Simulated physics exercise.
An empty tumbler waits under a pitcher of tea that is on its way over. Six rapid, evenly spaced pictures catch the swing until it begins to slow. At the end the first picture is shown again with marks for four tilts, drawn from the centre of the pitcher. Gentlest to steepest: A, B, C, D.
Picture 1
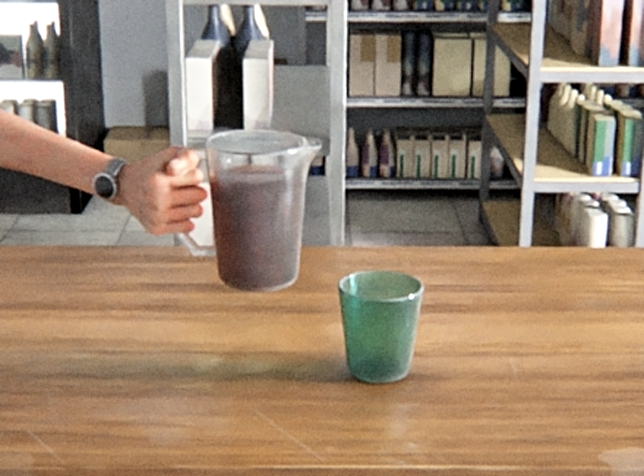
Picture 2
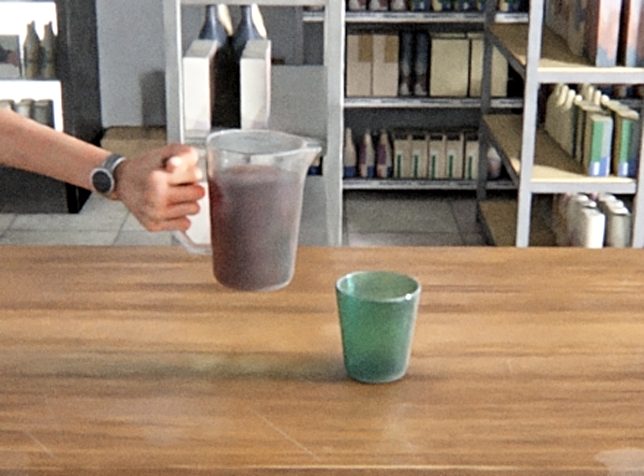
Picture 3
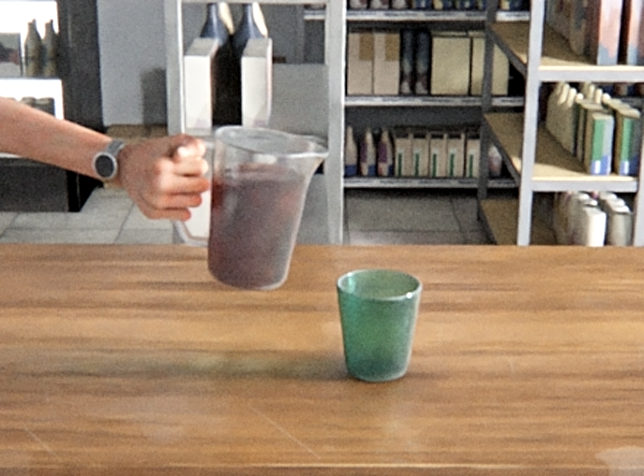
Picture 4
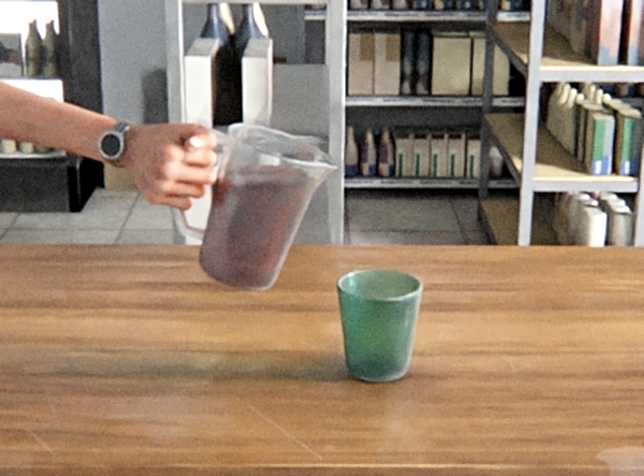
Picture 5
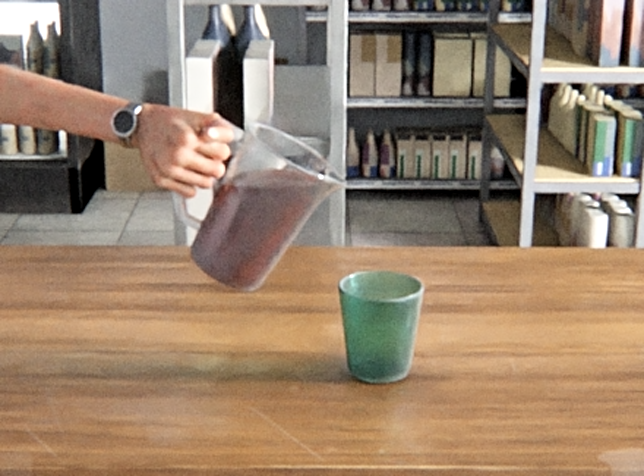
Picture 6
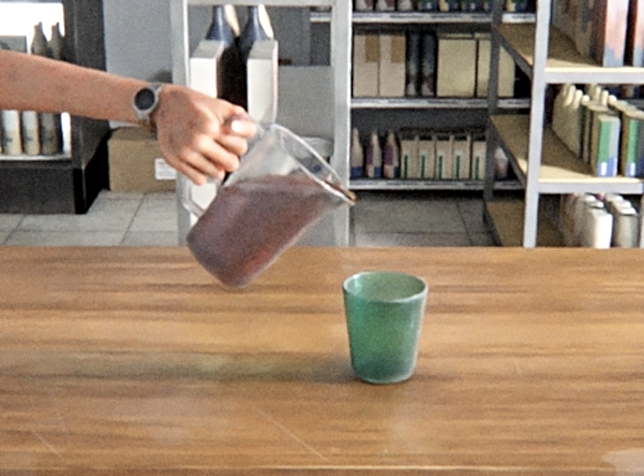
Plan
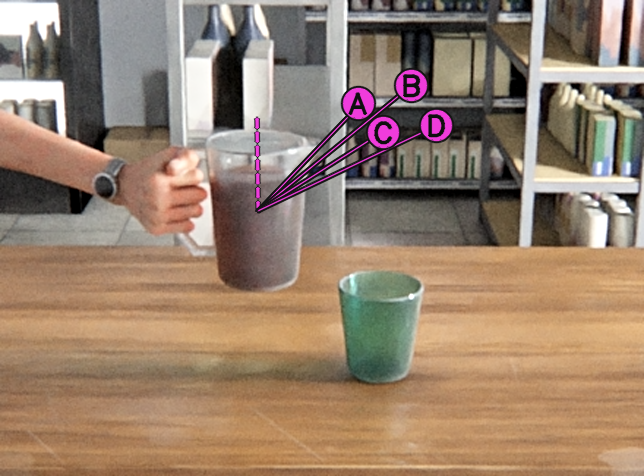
A hand wearing a watch tilts a clear pitcher of dark liquid rightward above a green tumbler.
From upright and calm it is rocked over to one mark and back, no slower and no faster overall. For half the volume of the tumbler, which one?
Take D.
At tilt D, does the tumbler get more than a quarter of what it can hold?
Yes, clearly.
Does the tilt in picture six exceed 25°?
Yes.
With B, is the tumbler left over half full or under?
Under half.
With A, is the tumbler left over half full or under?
Under.
On the marked copy, A at (347, 117); B at (398, 96); C at (368, 141); D at (421, 132).
With A, the tumbler ends with about 10 % of what it can hold.
With B, the tumbler ends with about 21 % of what it can hold.
With C, the tumbler ends with about 34 % of what it can hold.
With D, the tumbler ends with about 51 % of what it can hold.
